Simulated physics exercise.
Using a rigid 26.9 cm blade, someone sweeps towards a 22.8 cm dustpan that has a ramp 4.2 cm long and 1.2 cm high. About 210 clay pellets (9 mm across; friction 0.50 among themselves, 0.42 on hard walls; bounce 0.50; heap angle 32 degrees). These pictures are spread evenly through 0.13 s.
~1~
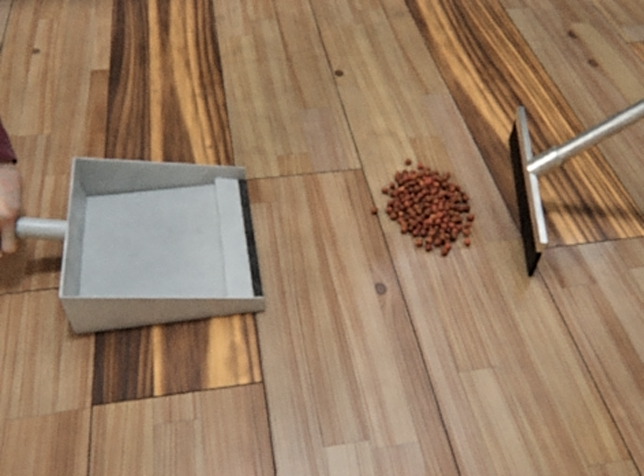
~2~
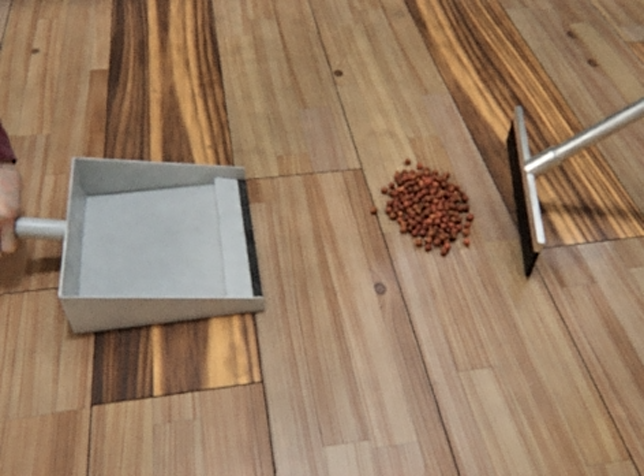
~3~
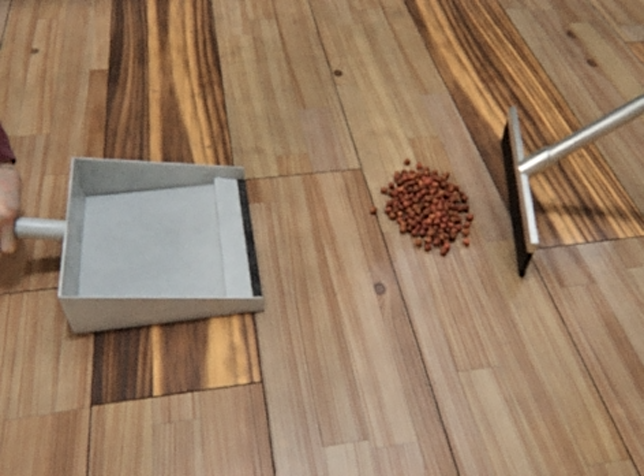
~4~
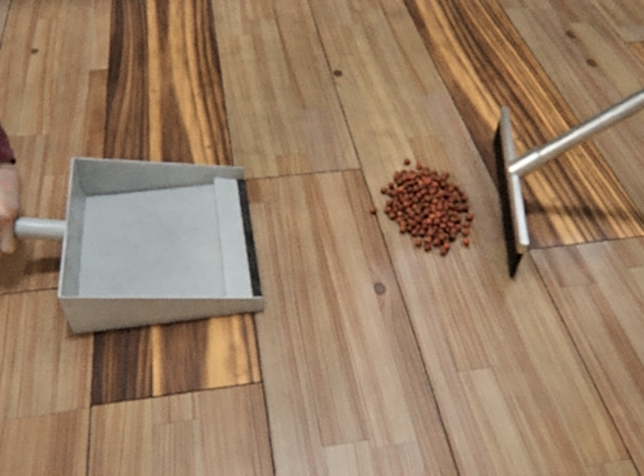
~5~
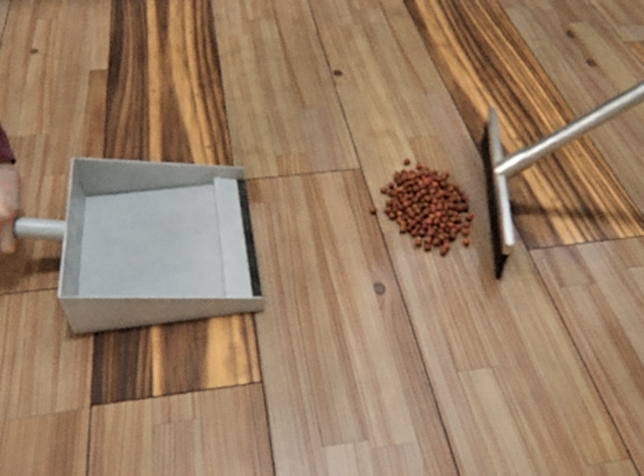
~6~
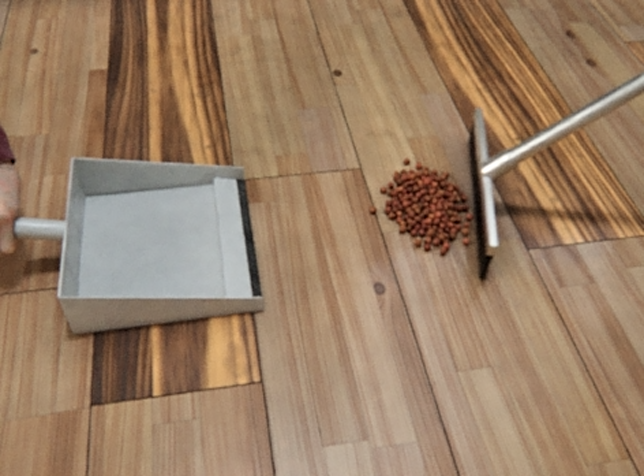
At first, a dustpan sits on the left of a striped wooden floor, a hand on its handle, with a pile of small reddish-brown pellets near the middle and a long-handled blade to the right. The blade slides left, slowly then faster, until it is right beside the still undisturbed pile.
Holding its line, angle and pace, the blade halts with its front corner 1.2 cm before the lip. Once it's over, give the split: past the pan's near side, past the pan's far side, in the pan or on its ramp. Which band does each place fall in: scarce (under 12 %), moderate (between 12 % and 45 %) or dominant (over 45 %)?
Near side: I predict a minor share of the load; far side: I predict a mid-range share of the load; pan: I predict a mid-range share of the load.
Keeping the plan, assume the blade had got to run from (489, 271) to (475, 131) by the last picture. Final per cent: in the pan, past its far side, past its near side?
Pan: 15, far side: 20, near side: 5.
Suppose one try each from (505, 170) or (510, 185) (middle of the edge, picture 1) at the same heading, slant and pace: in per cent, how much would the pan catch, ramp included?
30 and 30 per cent, roughly.
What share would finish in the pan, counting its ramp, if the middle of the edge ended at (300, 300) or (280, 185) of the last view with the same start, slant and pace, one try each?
Around 5 per cent, and around 25 per cent.
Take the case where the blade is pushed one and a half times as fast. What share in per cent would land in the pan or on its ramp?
I'd guess it lands at about 40 per cent.
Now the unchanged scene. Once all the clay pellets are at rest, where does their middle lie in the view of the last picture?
Centre at rest, approx.: (253, 204) px.
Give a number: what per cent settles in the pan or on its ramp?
About 25 per cent.
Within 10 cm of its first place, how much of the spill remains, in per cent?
About 0 percent.
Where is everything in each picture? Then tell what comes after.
The first picture shows blade from (541, 247) to (519, 114), moved 0.0 cm, 0 of the pieces shifted so far; middle of the pieces at (432, 206); pan at (154, 251).
The second picture shows blade from (539, 247) to (517, 114), moved 0.3 cm, 0 of the pieces shifted so far; middle of the pieces at (432, 205).
The third picture shows blade from (532, 247) to (511, 115), moved 1.0 cm, 0 of the pieces shifted so far; middle of the pieces at (431, 205).
The fourth picture shows blade from (522, 248) to (503, 115), moved 2.3 cm, 0 of the pieces shifted so far; middle of the pieces at (431, 205).
The fifth picture shows blade from (508, 249) to (491, 115), moved 4.1 cm, 0 of the pieces shifted so far; middle of the pieces at (431, 205).
The sixth picture shows blade from (492, 250) to (478, 116), moved 6.1 cm, 0 of the pieces shifted so far; middle of the pieces at (431, 205); pan at (152, 251).
Then, 0.18 s after the last picture, middle of the blade 17 cm from the lip; 0 % over the lip, far side 10 %, near side 0 %.
Then, 0.30 s after the last picture, middle of the blade 8 cm from the lip; 0 % over the lip, far side 15 %, near side 0 %.
Then, 0.54 s after the last picture, middle of the blade 5 cm from the lip; 25 % over the lip, far side 20 %, near side 0 %.
In the end, near side 0 %, far side 20 %, pan 25 %, in front of the lip or behind the blade 55 %.
